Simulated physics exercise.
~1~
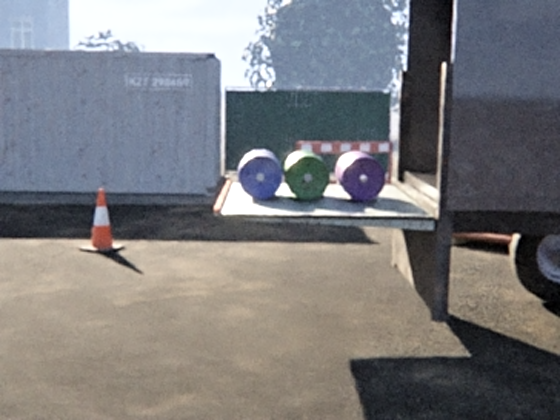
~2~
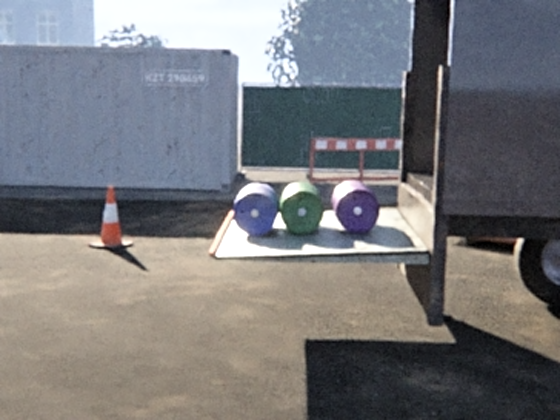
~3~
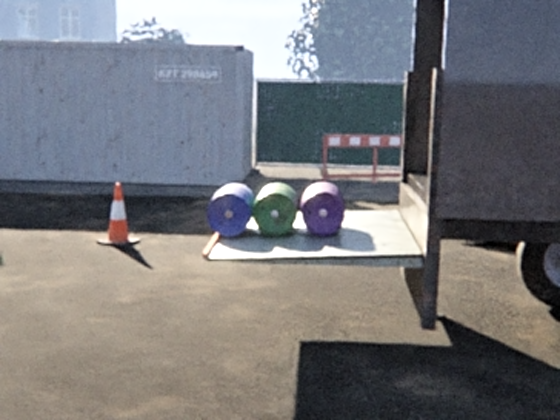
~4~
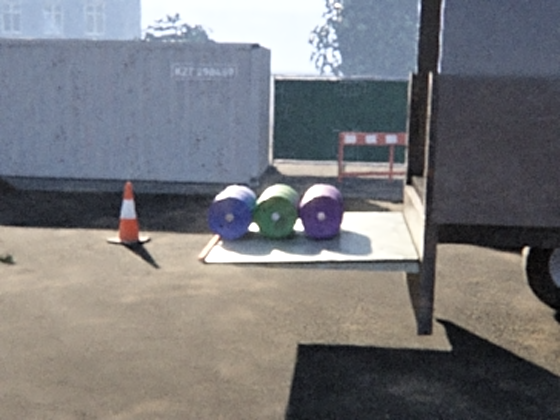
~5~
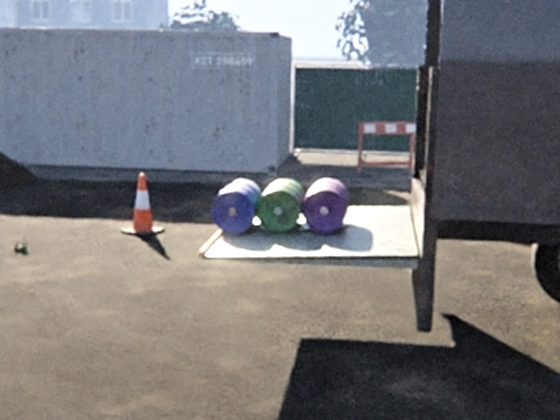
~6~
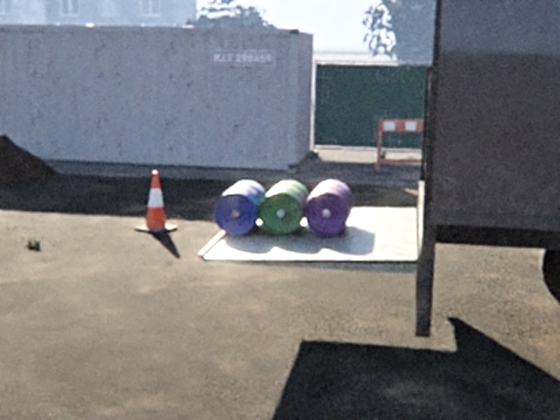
At first, blue, green and purple kegs lie side by side, ends facing us, on a lift plate sticking out to the left from the back of a lorry, with a traffic cone and a pale container beyond. The plate sinks a little and tips towards its outer edge, carrying the kegs down with it. They then roll a short way left, the blue one leading, until they gather near the edge. There they settle close together as the view drifts slowly sideways. In the end all three rest on the plate, and none has gone over the edge.
